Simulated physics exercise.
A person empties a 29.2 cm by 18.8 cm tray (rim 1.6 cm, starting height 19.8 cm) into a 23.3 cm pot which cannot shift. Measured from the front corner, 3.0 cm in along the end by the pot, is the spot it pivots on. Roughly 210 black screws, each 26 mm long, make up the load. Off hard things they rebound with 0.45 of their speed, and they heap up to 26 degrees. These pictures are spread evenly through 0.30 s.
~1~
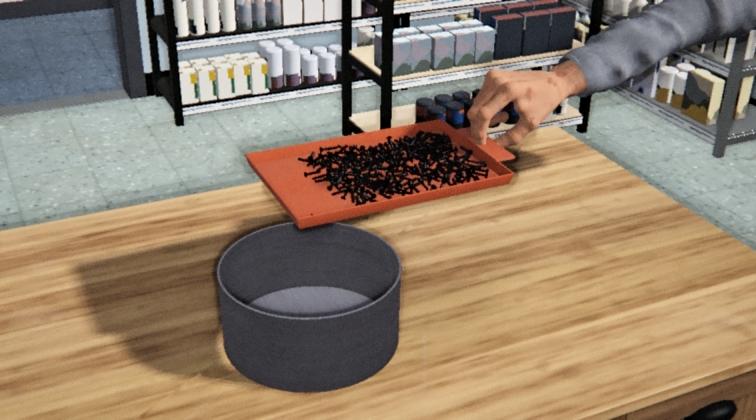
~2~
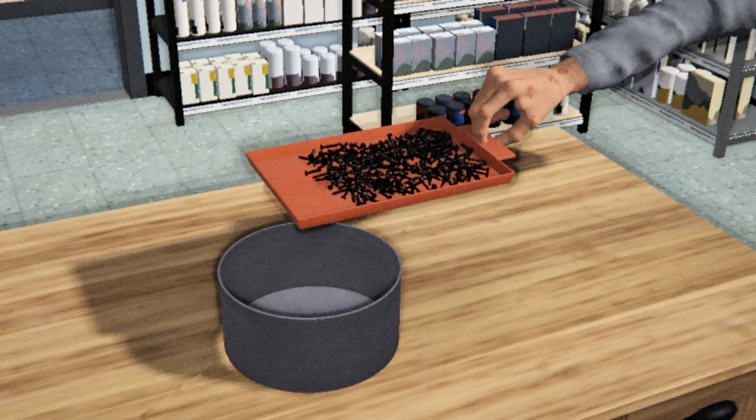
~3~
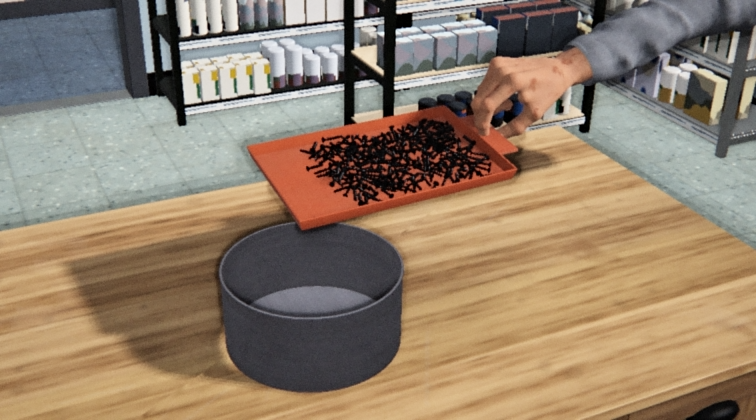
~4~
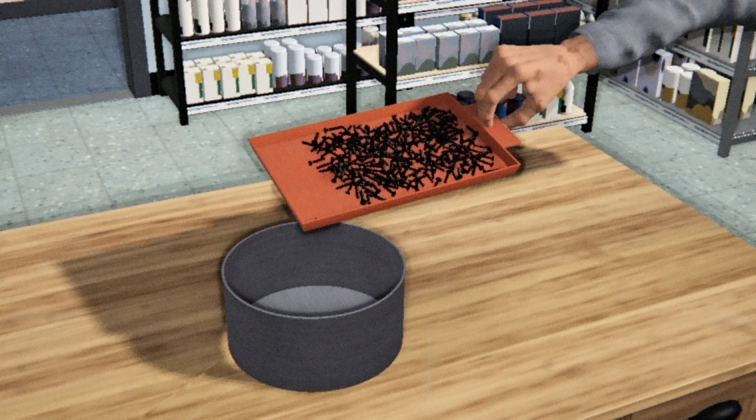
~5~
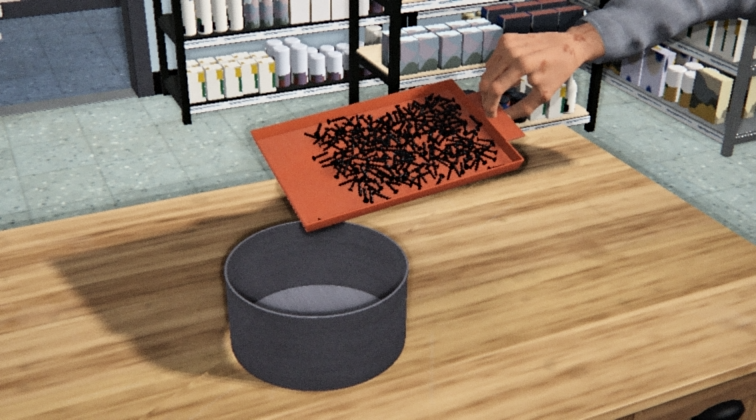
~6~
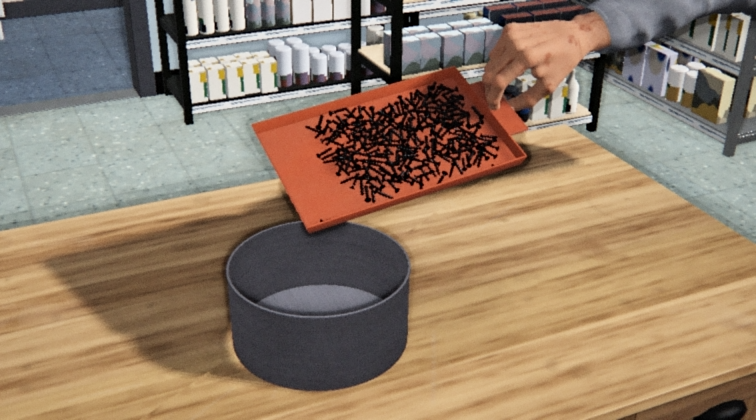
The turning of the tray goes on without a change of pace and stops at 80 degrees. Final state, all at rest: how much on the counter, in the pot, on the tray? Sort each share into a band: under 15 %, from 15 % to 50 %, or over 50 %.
Counter: From 15 % to 50 %; pot: Over 50 %; tray: Under 15 %.
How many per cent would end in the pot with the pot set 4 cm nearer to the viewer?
I'd put it at around 80 per cent.
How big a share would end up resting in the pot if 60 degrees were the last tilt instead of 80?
In that case some 45 per cent.
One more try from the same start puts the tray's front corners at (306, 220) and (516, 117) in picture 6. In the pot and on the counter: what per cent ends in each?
You'd end with pot at 70 and counter at 30.
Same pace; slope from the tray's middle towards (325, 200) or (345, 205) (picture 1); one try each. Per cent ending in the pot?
Near 70 and 80 per cent, in that order.
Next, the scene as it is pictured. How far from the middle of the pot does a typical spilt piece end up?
That comes to near 20 cm.
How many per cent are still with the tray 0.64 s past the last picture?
Roughly 55 per cent.
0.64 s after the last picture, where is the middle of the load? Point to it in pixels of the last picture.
The middle of the load should be at about (372, 224) by then.
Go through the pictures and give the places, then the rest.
In the first frame, tray tilt 0 degrees, front corners at (300, 217) and (510, 173); middle of the pieces at (399, 162); pot at (310, 266).
In the second frame, tray tilt 1 degrees, front corners at (300, 217) and (510, 172); middle of the pieces at (399, 161).
In the third frame, tray tilt 5 degrees, front corners at (302, 219) and (513, 168), lowest corner left front; middle of the pieces at (401, 155).
In the fourth frame, tray tilt 10 degrees, front corners at (304, 221) and (516, 163), lowest corner left front; middle of the pieces at (404, 148).
In the fifth frame, tray tilt 14 degrees, front corners at (307, 222) and (519, 159), lowest corner left front; middle of the pieces at (407, 141).
In the sixth frame, tray tilt 19 degrees, front corners at (309, 224) and (522, 155), lowest corner left front; middle of the pieces at (409, 135); pot at (319, 264).
Then, 0.38 s after the last picture, tilt 48 degrees; the tray holds 100 %, the pot 0 %.
Then, 0.64 s after the last picture, tilt 69 degrees; the tray holds 55 %, the pot 20 %.
Then, 1.00 s after the last picture, tilt 80 degrees; the tray holds 5 %, the pot 60 %.
In the end, counter 35 %, pot 65 %, tray 0 %.
